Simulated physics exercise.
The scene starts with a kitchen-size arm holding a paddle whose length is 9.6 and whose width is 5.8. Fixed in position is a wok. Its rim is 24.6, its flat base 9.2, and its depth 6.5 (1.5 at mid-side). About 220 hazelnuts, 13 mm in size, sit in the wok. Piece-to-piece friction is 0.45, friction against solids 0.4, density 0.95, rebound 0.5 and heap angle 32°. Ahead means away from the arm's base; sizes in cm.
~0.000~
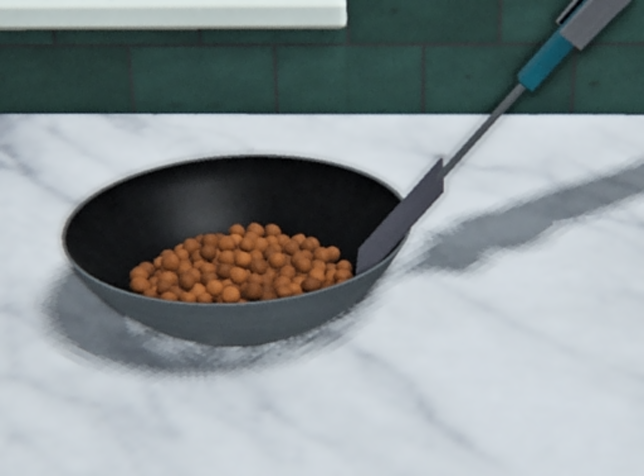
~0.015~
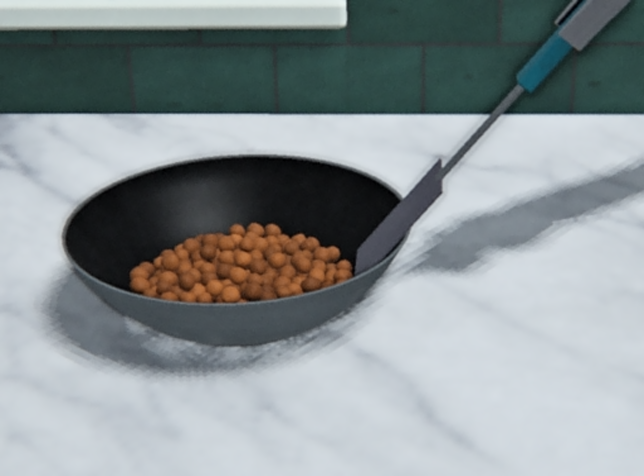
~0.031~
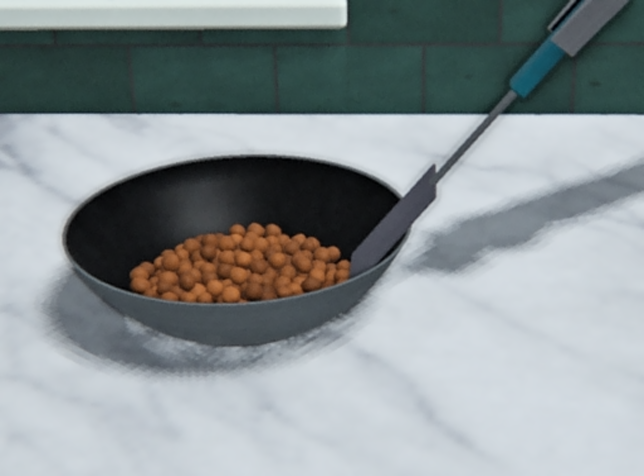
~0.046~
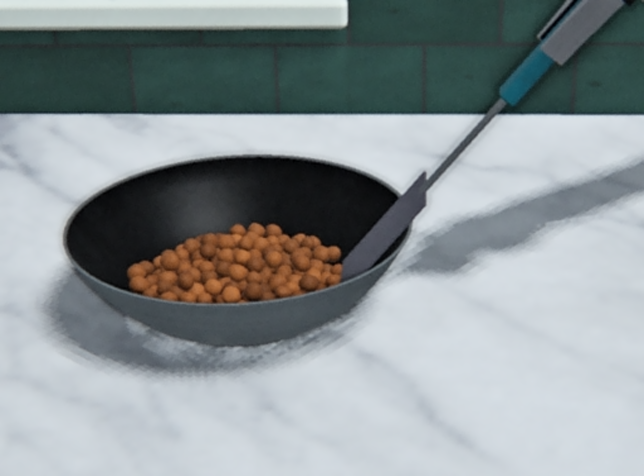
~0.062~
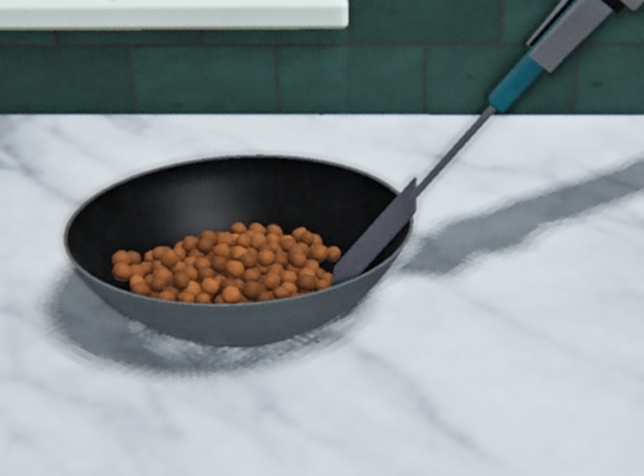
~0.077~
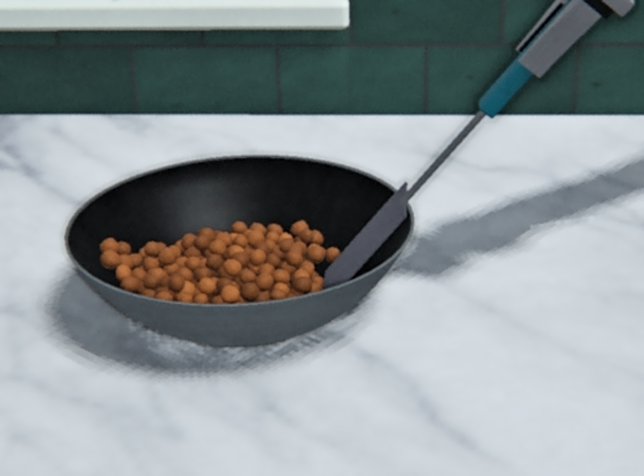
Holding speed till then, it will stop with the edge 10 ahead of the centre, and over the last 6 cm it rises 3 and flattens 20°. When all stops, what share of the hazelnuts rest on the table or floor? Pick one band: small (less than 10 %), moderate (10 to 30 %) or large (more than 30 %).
Moderate.
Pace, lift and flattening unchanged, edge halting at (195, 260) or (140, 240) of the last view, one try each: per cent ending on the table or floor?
First try about 0 percent, second about 0 percent.
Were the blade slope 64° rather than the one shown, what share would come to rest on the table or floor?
About 20 per cent.
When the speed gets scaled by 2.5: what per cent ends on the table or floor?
Around 45 percent would finish on the table or floor.
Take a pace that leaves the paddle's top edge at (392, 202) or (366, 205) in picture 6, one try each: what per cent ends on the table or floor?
Near 25 per cent in the first try and near 35 per cent in the second.
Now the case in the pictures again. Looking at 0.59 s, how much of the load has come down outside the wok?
I'd put it at around 20 per cent.
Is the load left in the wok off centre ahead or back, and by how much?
Ahead, by about 2.5 cm.
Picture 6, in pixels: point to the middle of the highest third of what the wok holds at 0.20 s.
Roughly at pixel (158, 261).
After 0.20 s, sloping 51°, highest piece 7 above the table; 217 in the wok.
After 0.33 s, sloping 44°, highest piece 7 above the table; 217 in the wok.
After 0.59 s, sloping 31°, highest piece 8 above the table; 170 in the wok, 39 on the table or floor, 8 on the blade or in flight.
After 1.64 s, sloping 31°, highest piece 4 above the table; 170 in the wok, 47 on the table or floor.
In the end, 170 in the wok, 47 on the table or floor. That is 22 % on the table or floor.
